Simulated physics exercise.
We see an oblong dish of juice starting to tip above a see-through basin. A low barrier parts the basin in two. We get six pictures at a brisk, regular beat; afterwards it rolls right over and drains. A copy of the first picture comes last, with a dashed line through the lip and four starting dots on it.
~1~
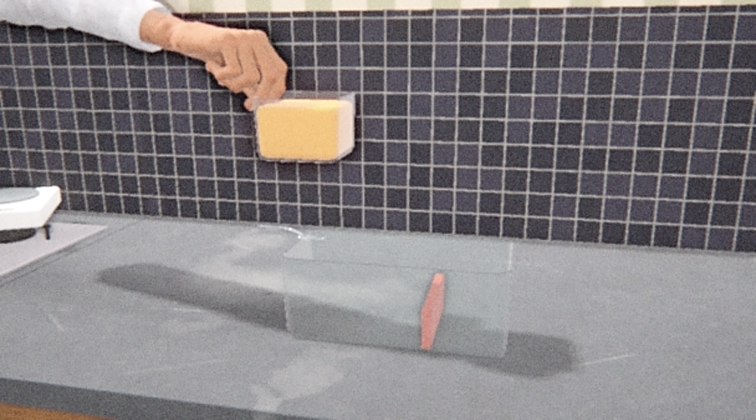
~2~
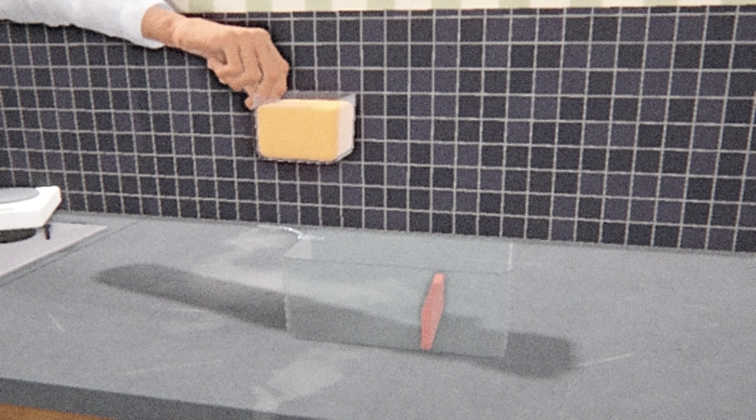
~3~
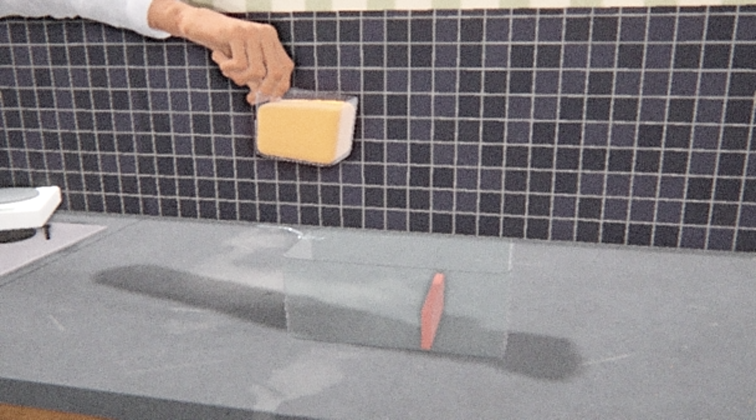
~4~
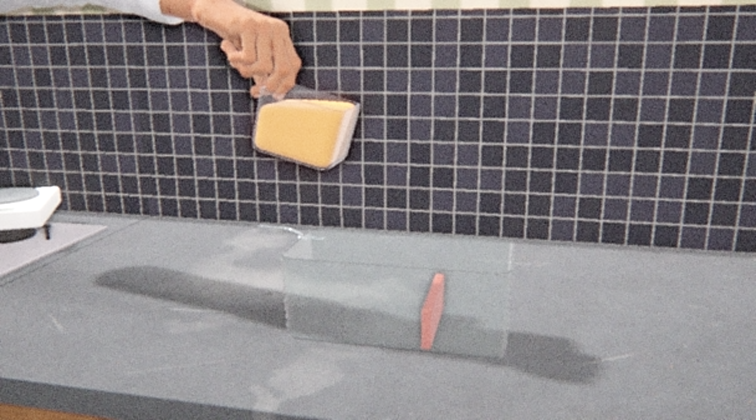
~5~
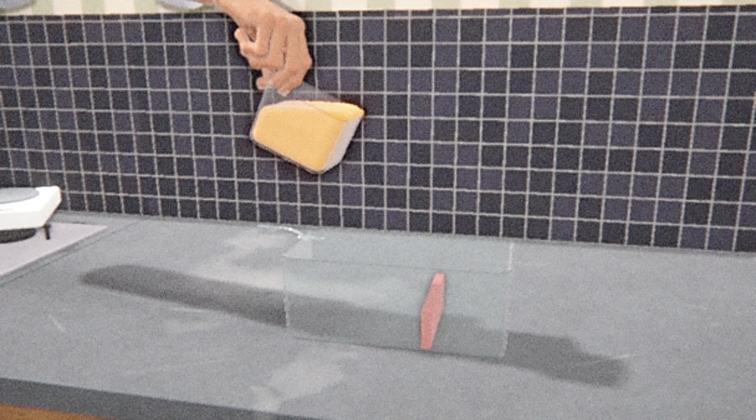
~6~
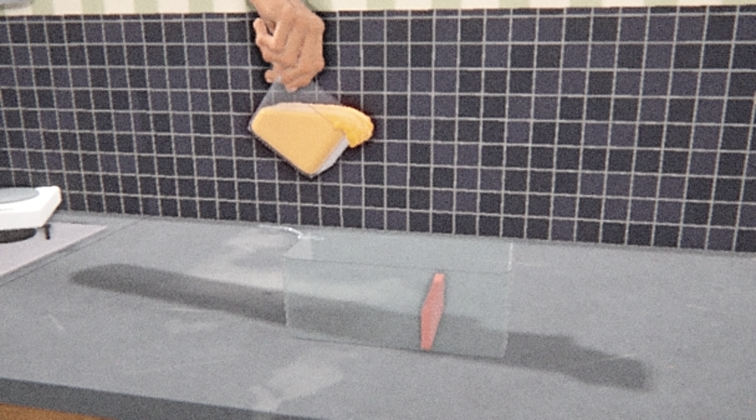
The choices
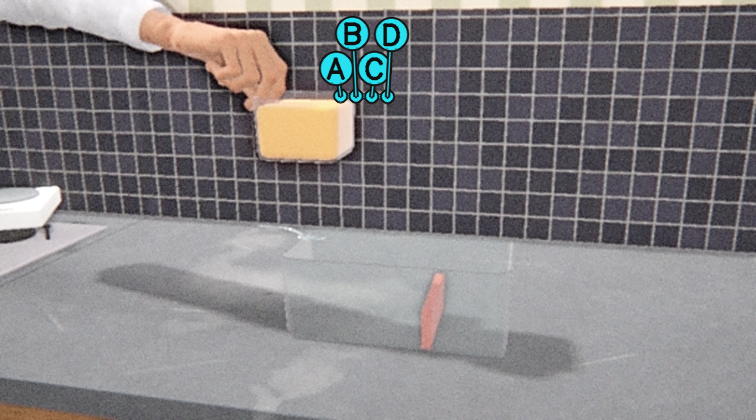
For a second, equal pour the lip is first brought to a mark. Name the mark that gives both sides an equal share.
Choose C.
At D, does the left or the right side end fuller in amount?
The right one.
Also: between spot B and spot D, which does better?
Spot D.
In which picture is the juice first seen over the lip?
Picture 5.
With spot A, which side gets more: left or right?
The left side.
On the marked copy, A at (340, 95); B at (356, 96); C at (371, 96); D at (387, 96).
With A, about 96 % ends left of the wall and 3 % right of it.
With B, about 86 % ends left of the wall and 12 % right of it.
With C, about 48 % ends left of the wall and 51 % right of it.
With D, about 30 % ends left of the wall and 69 % right of it.
